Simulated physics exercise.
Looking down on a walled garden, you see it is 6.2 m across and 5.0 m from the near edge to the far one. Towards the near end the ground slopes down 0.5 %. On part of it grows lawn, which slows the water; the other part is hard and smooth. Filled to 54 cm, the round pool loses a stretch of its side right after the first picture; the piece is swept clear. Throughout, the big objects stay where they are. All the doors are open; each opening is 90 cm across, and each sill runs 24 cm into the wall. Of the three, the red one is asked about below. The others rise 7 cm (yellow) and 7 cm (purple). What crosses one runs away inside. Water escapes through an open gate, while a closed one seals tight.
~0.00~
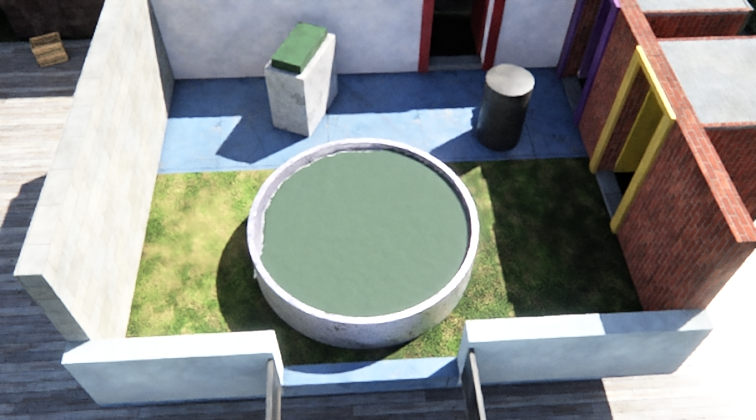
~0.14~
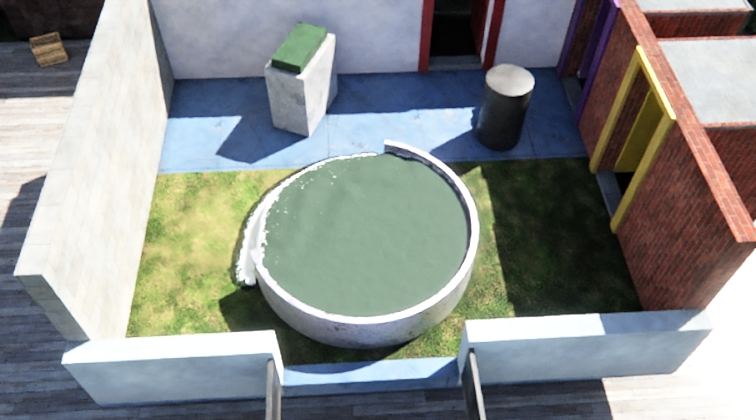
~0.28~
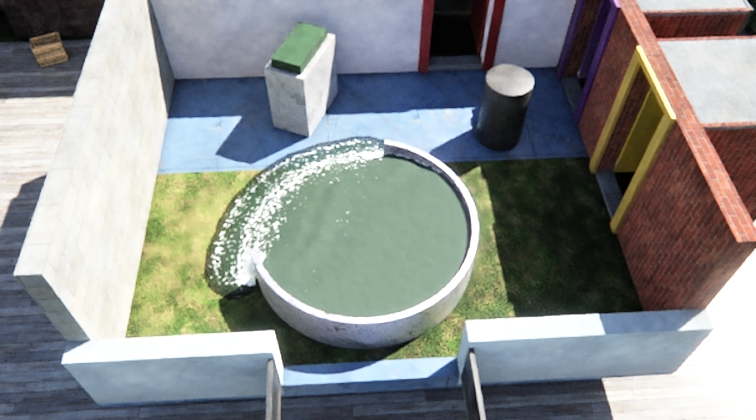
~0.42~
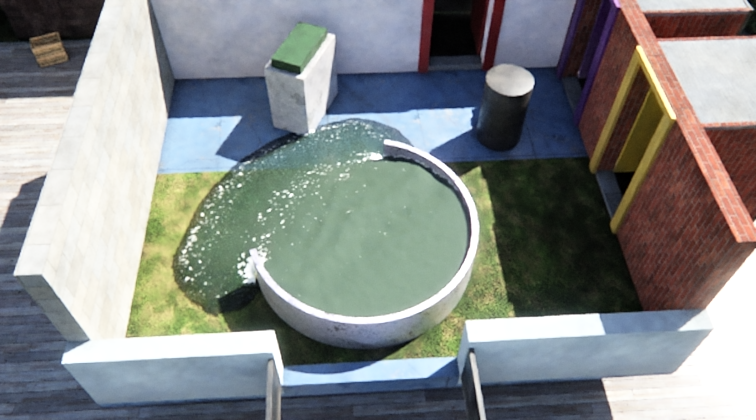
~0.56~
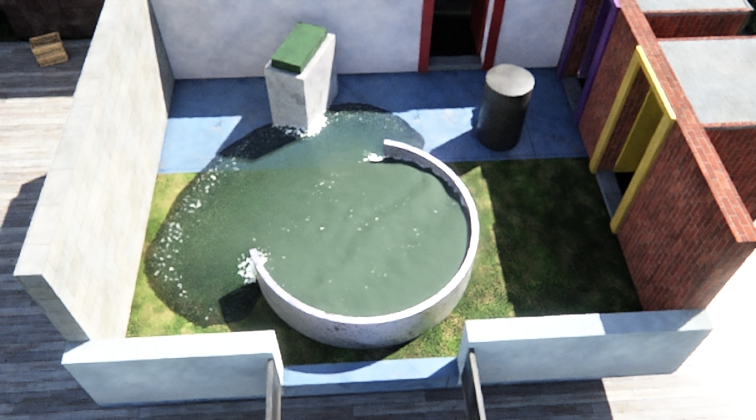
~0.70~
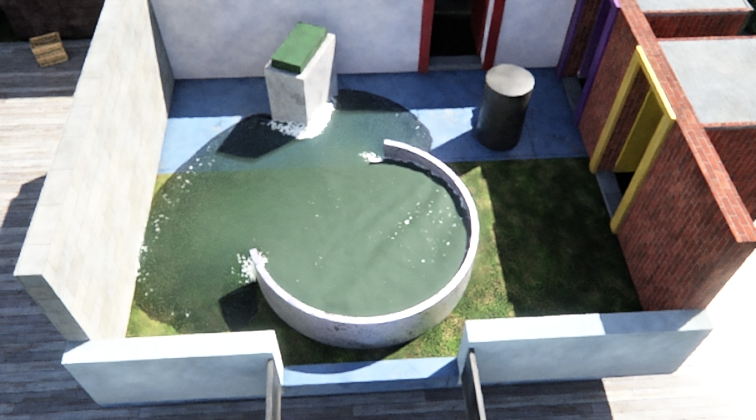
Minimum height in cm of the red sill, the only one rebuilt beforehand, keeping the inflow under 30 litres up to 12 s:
Roughly 5 cm.
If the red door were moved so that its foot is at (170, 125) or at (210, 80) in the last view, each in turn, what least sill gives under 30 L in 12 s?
First place around 23 cm, second around 31 cm.
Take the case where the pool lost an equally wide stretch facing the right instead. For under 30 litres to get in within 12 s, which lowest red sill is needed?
You'd want it roughly 9.0 centimetres tall.
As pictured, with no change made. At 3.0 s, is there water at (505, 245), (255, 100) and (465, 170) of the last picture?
Point by point, the first is spared, the second awash and the third spared.
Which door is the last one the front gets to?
I'd go with the yellow door.
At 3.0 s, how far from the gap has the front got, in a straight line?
It gets close to 4.8 metres out.
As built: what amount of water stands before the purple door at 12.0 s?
8.5 cm.
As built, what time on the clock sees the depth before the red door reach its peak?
Near 11.0 seconds.
After 1.4 s water covers 45 % of the floor, deepest (30 cm) near (311, 136); it has not reached the red door.
After 3.0 s water covers 60 % of the floor, deepest (42 cm) near (300, 88); 8 cm at the red door, 0 litres in over its 10 cm sill.
After 12.0 s water covers 95 % of the floor, deepest (12 cm) near (166, 133); 8 cm at the red door, 0 litres in over its 10 cm sill.
At the red door as built, the water arrived by 1.7 s and peaked near 10 cm at 11.0 s.
With a sill of 4.5 cm, 43 litres would have come in within the 12 s; with 6 cm, 17 litres. So under 30 litres takes about 5 cm.
